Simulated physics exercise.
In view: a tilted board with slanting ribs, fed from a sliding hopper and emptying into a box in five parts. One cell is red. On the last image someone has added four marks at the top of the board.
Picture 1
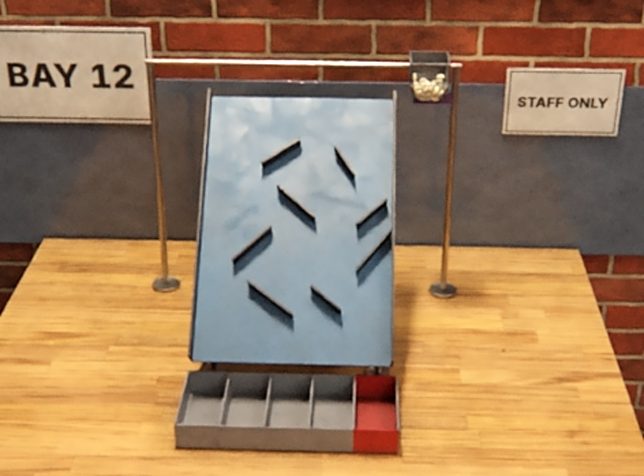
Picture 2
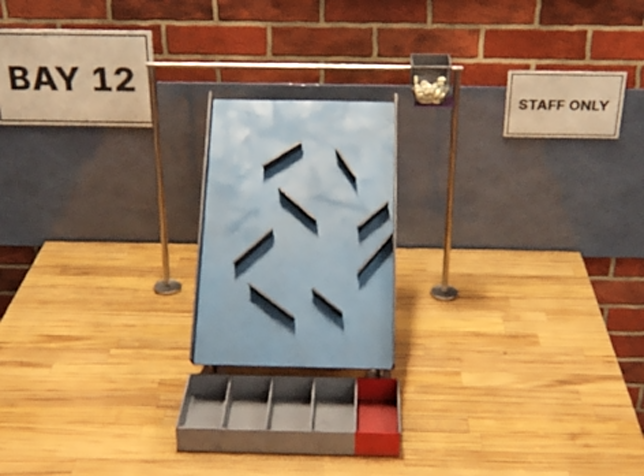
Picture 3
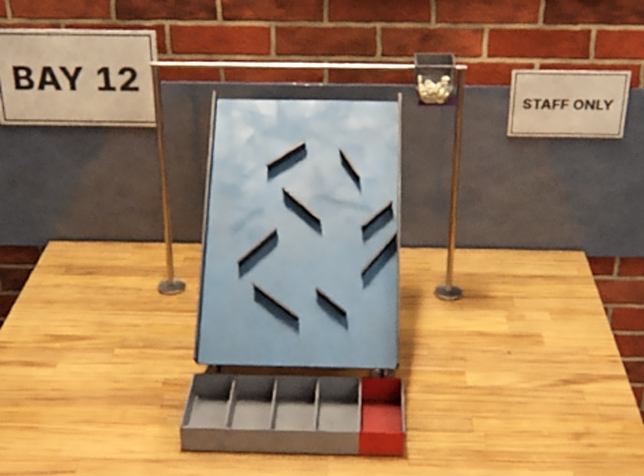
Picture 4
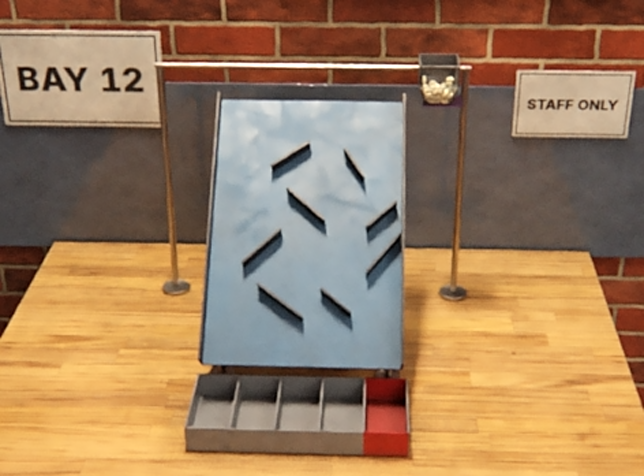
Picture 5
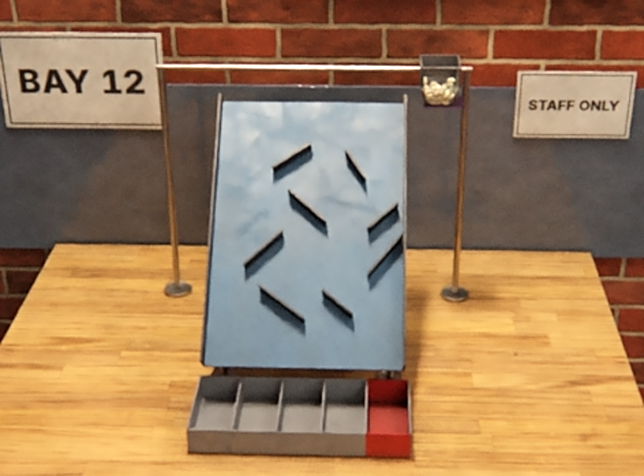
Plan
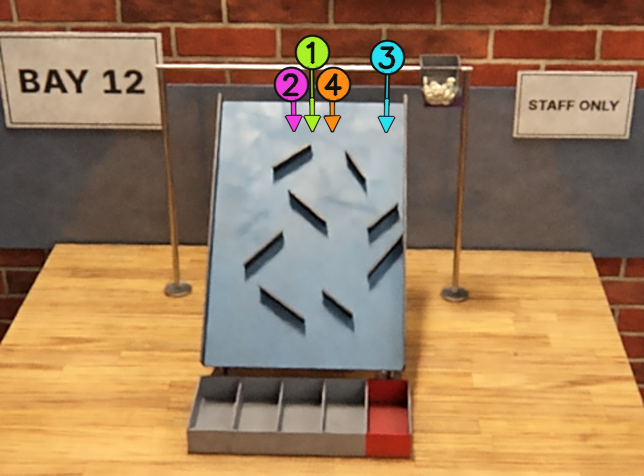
Tilted blue board with slanting dark ribs standing above a five-part box with one red cell, the view shifting only slightly.
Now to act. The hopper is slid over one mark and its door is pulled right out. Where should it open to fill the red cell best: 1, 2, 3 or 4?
4 works best here.
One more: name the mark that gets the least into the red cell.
Mark 2.
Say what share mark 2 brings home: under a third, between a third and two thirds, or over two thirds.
Mark 2 gives under a third.
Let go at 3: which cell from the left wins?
The fifth.
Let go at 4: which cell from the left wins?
It is the fifth one.
On the marked copy, mark 1 meets the board at (312, 125); mark 2 meets the board at (293, 125); mark 3 meets the board at (386, 126); mark 4 meets the board at (332, 125).
If 1 is chosen, about half in the red cell, about a quarter in other cells, about a quarter held on the board, a stray few outside the box.
If 2 is chosen, a stray few in the red cell, about two thirds in other cells, about a quarter held on the board.
If 3 is chosen, about half in the red cell, about a quarter in other cells, about a quarter held on the board.
If 4 is chosen, about two thirds in the red cell, about a quarter in other cells, a small part held on the board, a stray few outside the box.
